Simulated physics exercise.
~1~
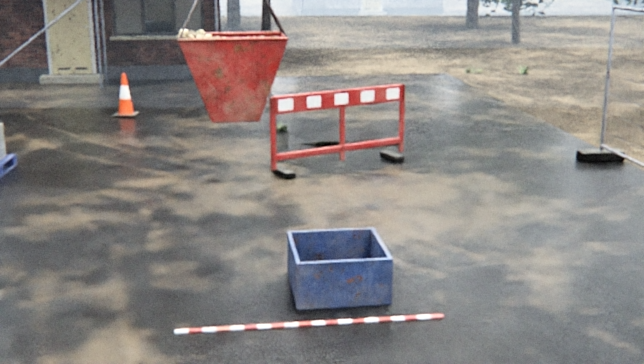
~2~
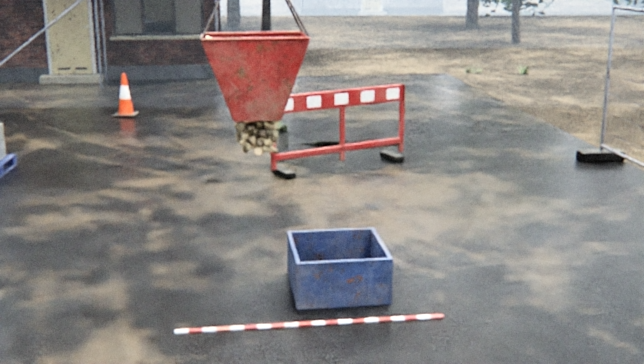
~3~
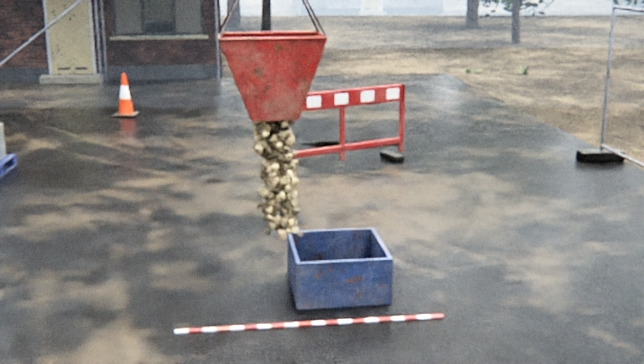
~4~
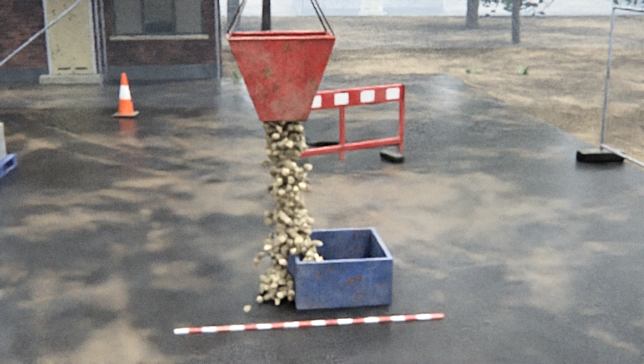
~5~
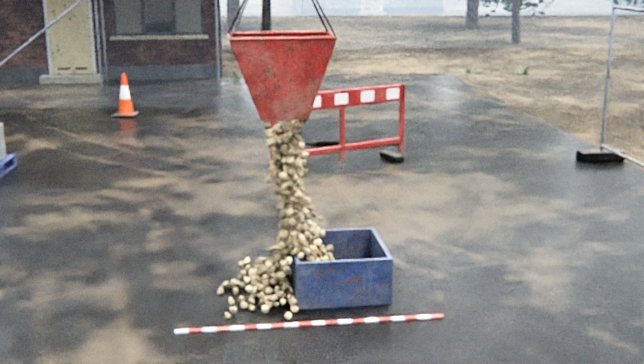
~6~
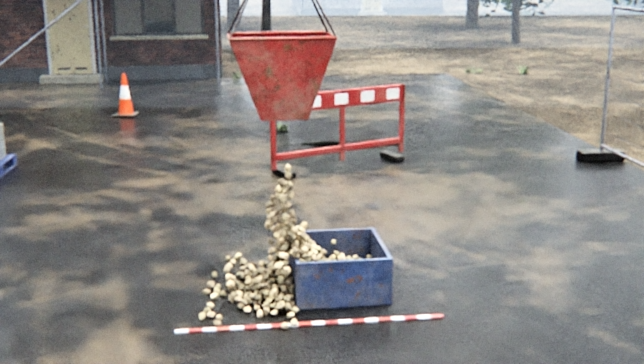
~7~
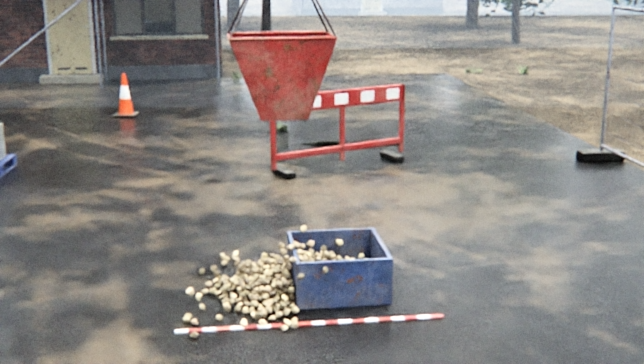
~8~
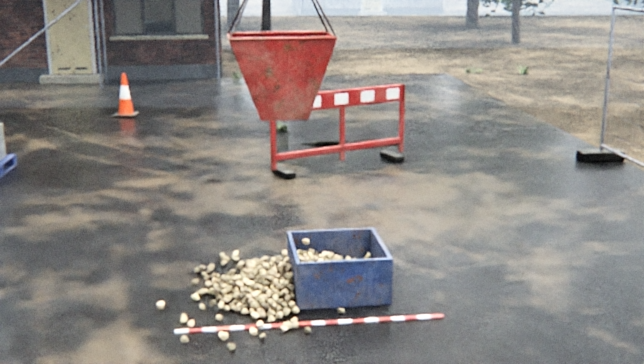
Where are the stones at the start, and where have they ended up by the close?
At the start the stones are up in the hanging red skip. By the close they are down at ground level, about half of them in the blue bin and most of the others in a loose heap to its left.
